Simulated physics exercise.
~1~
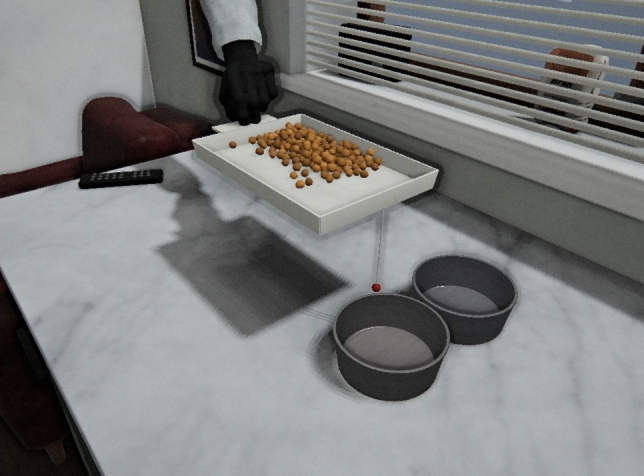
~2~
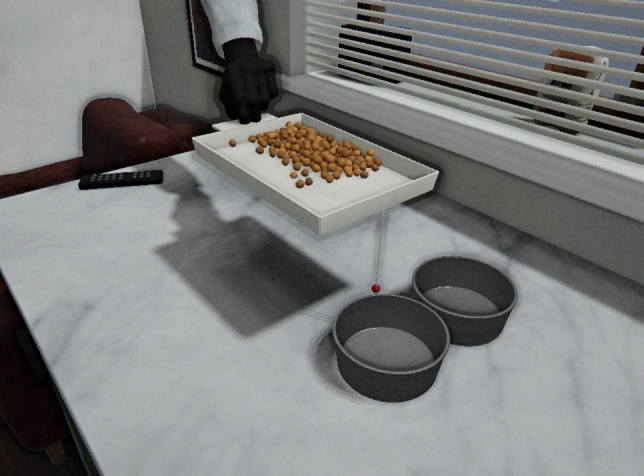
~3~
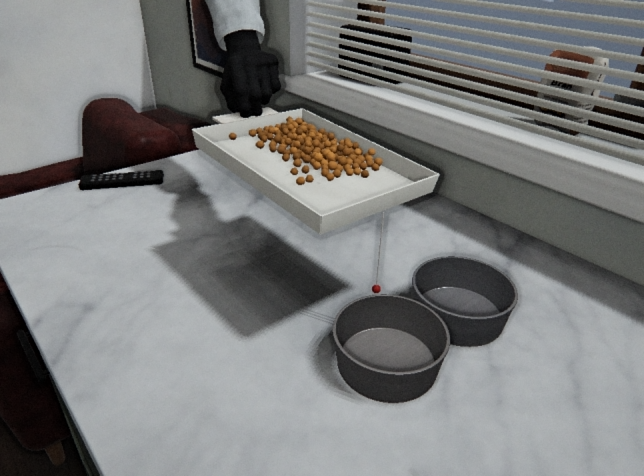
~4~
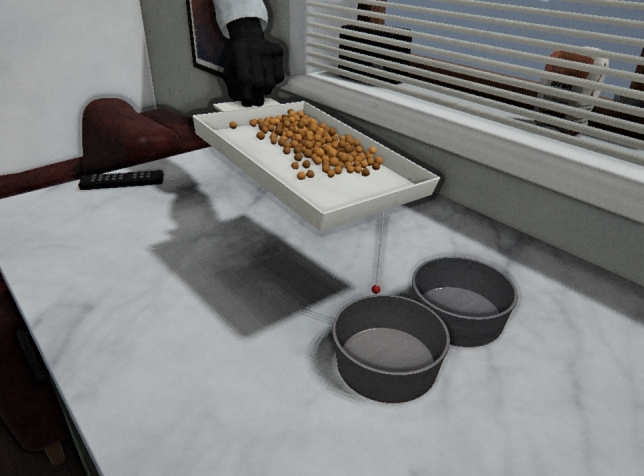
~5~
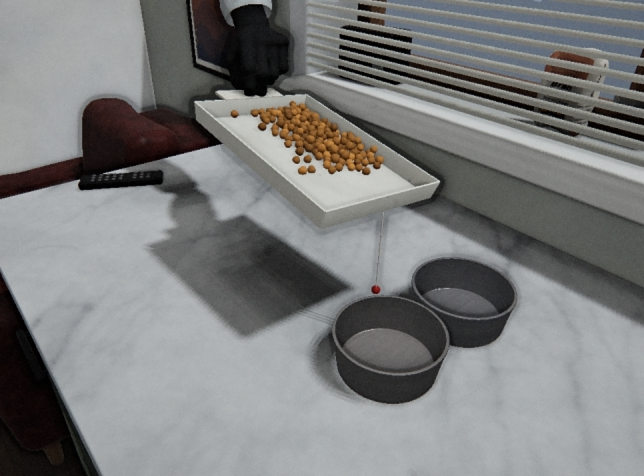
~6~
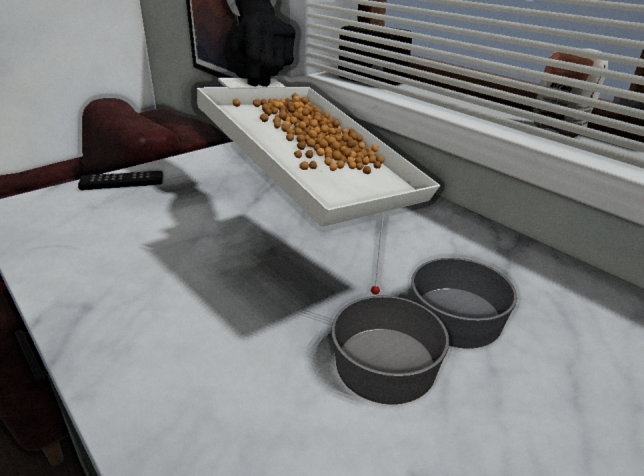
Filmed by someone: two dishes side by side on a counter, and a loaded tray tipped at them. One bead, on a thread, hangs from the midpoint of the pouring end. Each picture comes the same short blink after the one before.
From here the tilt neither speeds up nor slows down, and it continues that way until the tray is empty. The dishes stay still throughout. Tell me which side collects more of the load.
Right.
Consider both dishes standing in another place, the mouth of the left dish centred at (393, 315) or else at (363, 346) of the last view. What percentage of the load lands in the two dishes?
In order: 80 per cent and 50 per cent.
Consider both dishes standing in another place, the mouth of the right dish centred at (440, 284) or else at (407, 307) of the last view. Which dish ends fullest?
First place: The rightmost dish. Second place: The rightmost dish.
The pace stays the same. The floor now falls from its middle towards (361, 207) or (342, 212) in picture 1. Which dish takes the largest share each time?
For the first heading it's the dish at left, and for the second it's the dish at left.
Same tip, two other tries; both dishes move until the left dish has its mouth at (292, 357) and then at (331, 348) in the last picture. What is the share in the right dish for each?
First placement: 20 per cent; second placement: 40 per cent.
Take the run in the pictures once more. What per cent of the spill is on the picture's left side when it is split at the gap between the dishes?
That's roughly 60 per cent of the pieces.
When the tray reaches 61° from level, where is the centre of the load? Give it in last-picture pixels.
In the last view, the load is centred near (394, 154).
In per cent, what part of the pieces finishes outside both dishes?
30 per cent.
Just after the last frame, tray tipped steeply; almost all on the tray; just a few in the air.
A moment on, tray tipped right over; the larger part on the tray; about a tenth in the right dish; just a few outside both; just a few in the air.
Further on, tray tipped past a quarter turn; about a tenth in the left dish; roughly two thirds in the right dish; roughly a third outside both.
When it is over, tray tipped past a quarter turn; about a tenth in the left dish; roughly two thirds in the right dish; roughly a third outside both.
